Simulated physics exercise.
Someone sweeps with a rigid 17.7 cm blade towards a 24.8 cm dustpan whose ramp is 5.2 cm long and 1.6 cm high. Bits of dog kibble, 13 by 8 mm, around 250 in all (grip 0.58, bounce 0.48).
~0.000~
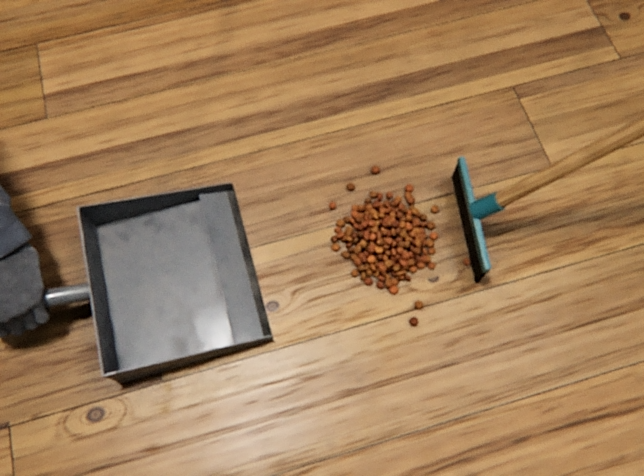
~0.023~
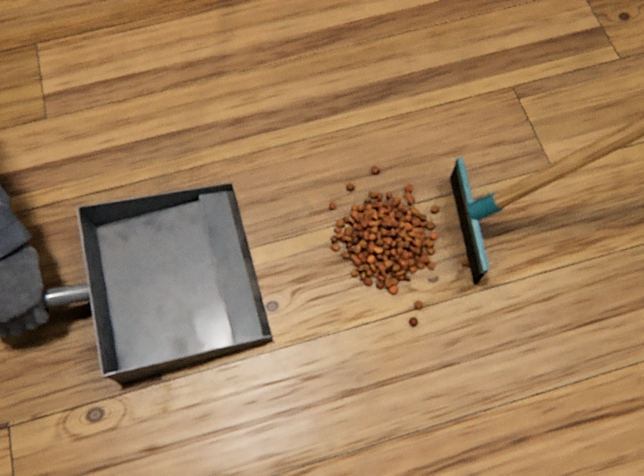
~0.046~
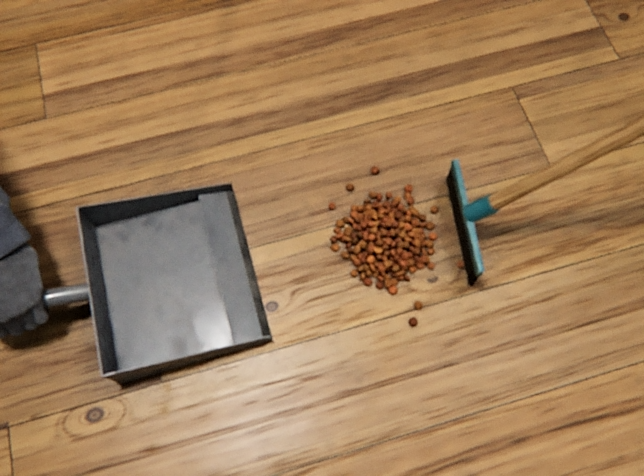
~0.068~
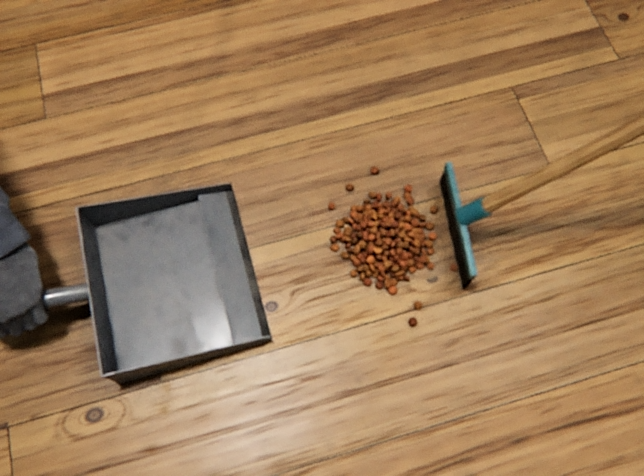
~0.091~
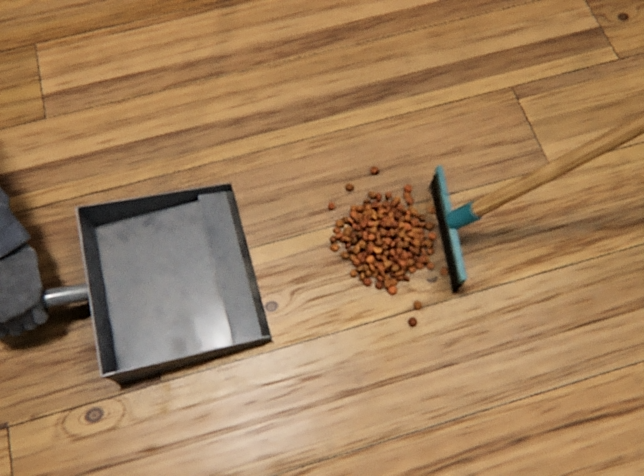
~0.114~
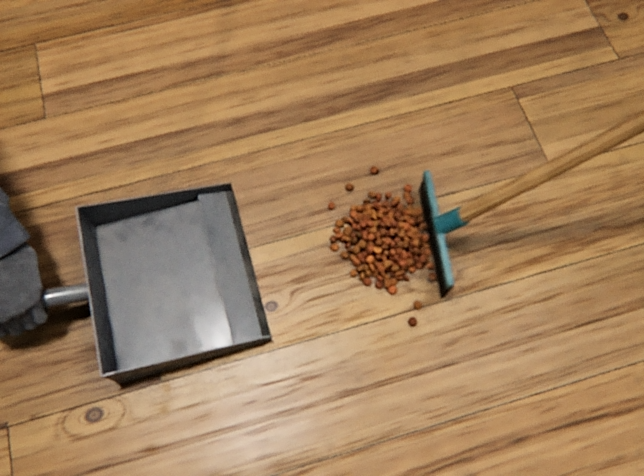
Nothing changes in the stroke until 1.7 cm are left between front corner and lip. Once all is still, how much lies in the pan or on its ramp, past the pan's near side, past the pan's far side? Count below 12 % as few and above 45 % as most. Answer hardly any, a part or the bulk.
Pan a part, near side hardly any, far side hardly any.
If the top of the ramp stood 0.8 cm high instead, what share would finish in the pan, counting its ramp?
In that case some 35 per cent.
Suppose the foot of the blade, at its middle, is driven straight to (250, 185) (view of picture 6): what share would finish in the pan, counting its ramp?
Some 30 per cent.
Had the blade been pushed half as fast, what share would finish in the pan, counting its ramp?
Then about 20 per cent.
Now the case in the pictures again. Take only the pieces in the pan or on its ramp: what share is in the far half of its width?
Roughly 20 per cent.
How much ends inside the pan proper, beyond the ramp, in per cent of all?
Some 5 per cent.
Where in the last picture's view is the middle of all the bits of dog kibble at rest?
Around (260, 267).
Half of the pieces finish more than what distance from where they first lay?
Roughly 20 cm.
Then, at 0.26 s, middle of the blade 14 cm from the lip; 0 % over the lip, far side 0 %, near side 0 %.
After 0.36 s, middle of the blade 6 cm from the lip; 0 % over the lip, far side 0 %, near side 5 %.
Then, at 0.59 s, middle of the blade 3 cm from the lip; 30 % over the lip, far side 0 %, near side 5 %.
By 1.1 s all is still; pan 30 %, near side 5 %, far side 0 %, in front of the lip or behind the blade 65 %.
